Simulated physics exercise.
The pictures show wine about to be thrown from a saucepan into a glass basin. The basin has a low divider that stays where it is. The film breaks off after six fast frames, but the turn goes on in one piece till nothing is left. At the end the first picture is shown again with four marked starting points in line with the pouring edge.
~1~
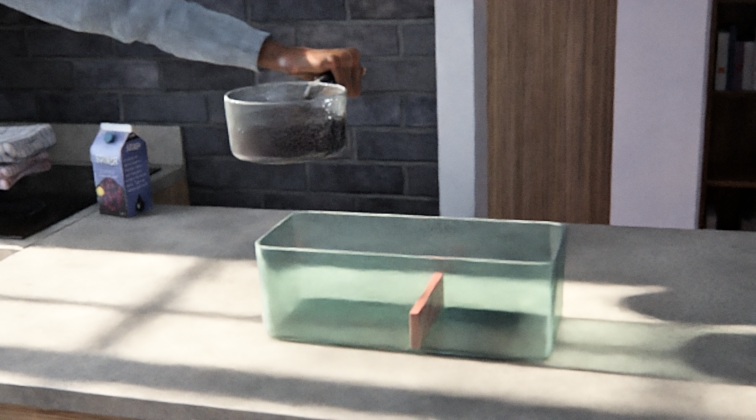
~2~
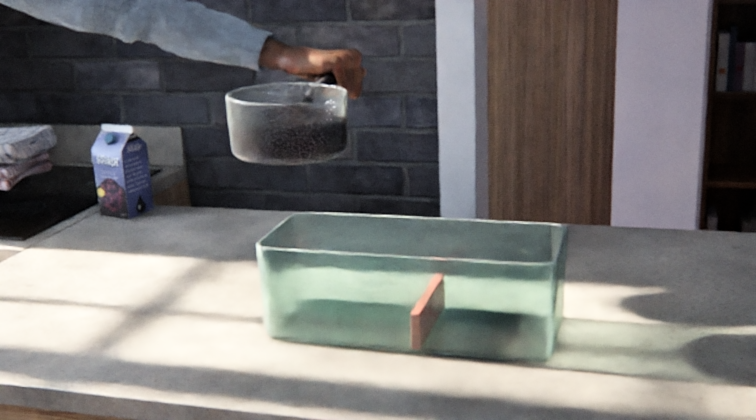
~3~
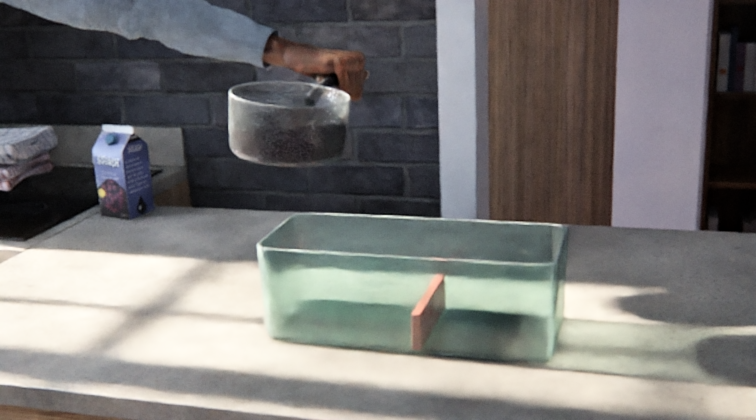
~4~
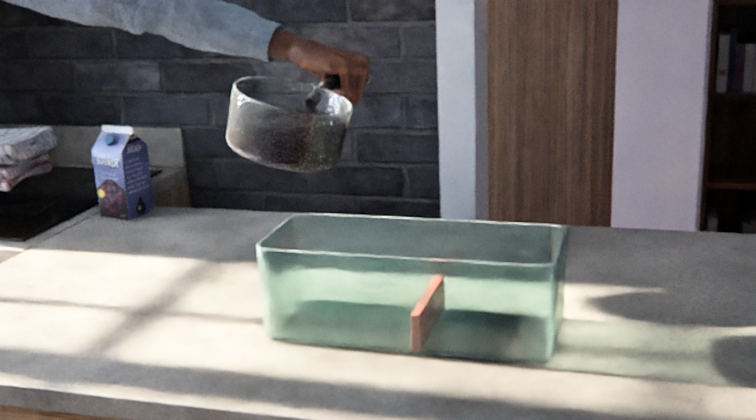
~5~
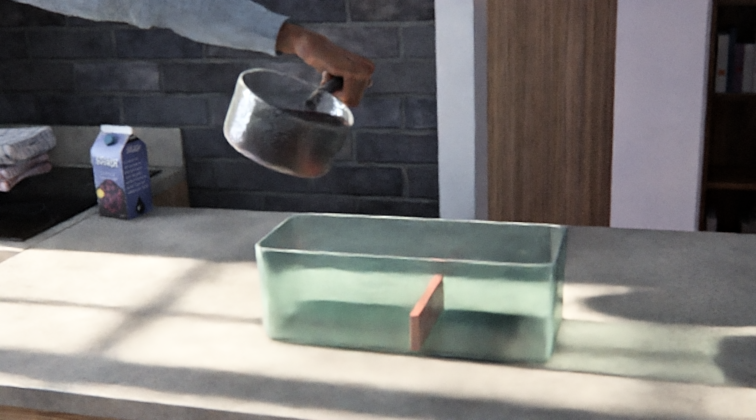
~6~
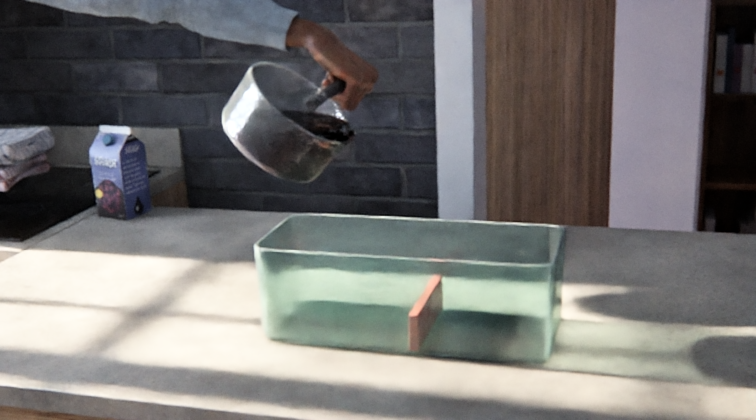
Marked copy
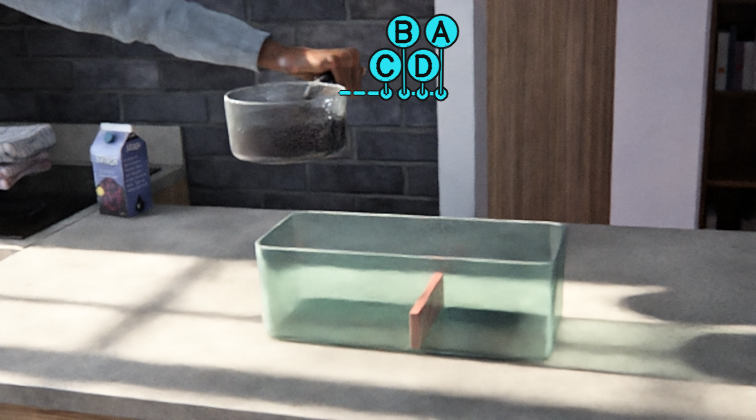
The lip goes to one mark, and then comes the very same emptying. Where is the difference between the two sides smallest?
Use dot C.
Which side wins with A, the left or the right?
The right one.
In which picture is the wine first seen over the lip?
In picture 6.
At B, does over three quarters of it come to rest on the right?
No, it does not.
On the marked copy, A at (440, 93); B at (404, 93); C at (386, 93); D at (422, 93).
If A is chosen, about 10 % ends left of the wall and 89 % right of it.
If B is chosen, about 35 % ends left of the wall and 64 % right of it.
If C is chosen, about 52 % ends left of the wall and 46 % right of it.
If D is chosen, about 25 % ends left of the wall and 75 % right of it.
